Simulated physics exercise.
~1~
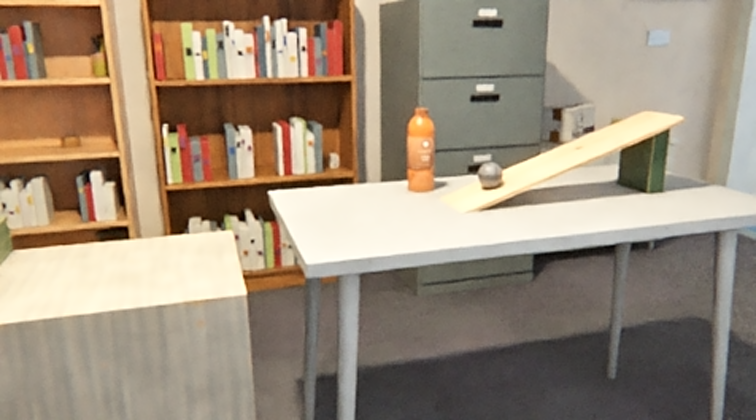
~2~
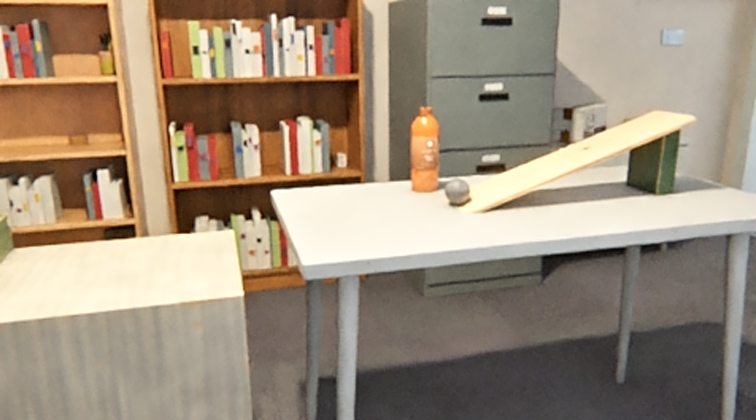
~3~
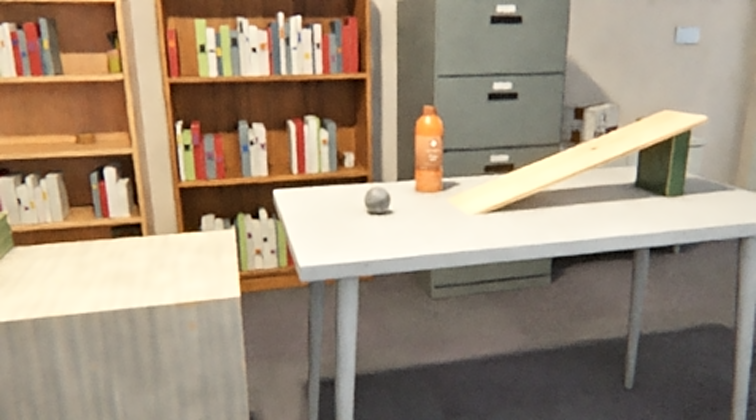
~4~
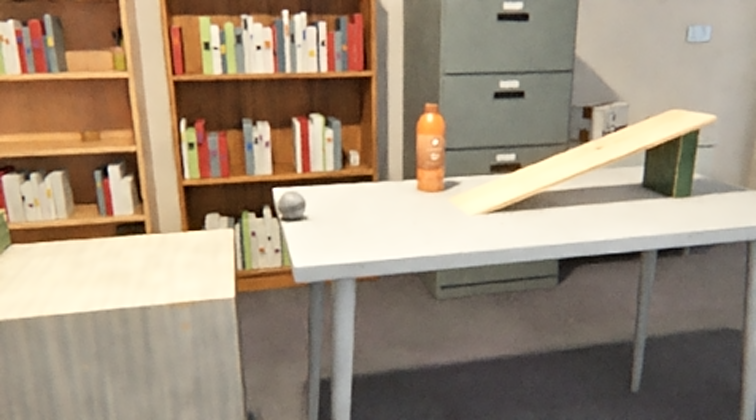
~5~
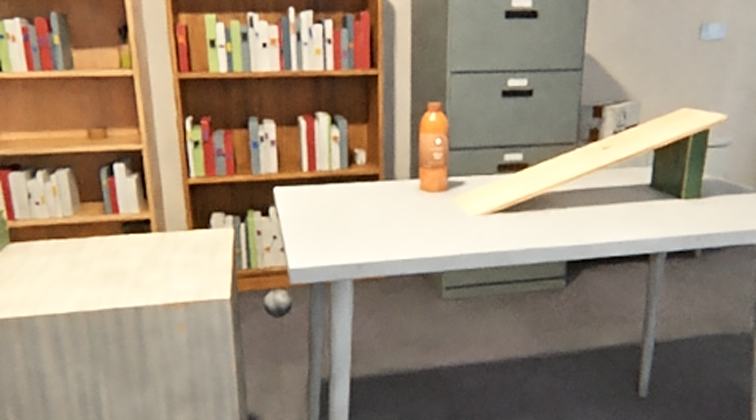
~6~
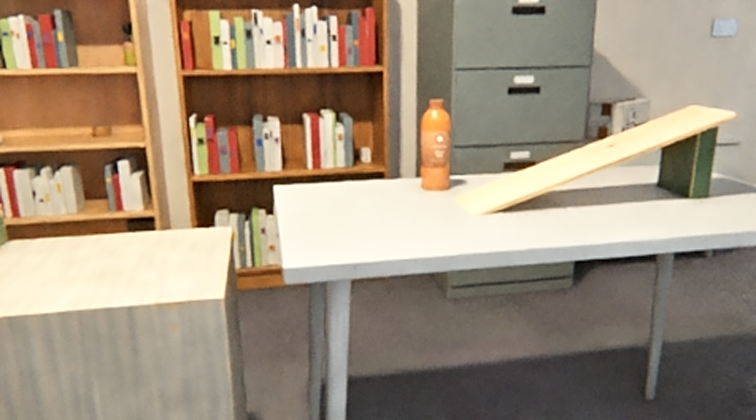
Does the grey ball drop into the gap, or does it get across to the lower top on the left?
The grey ball drops into the gap, coming up short of the lower top.
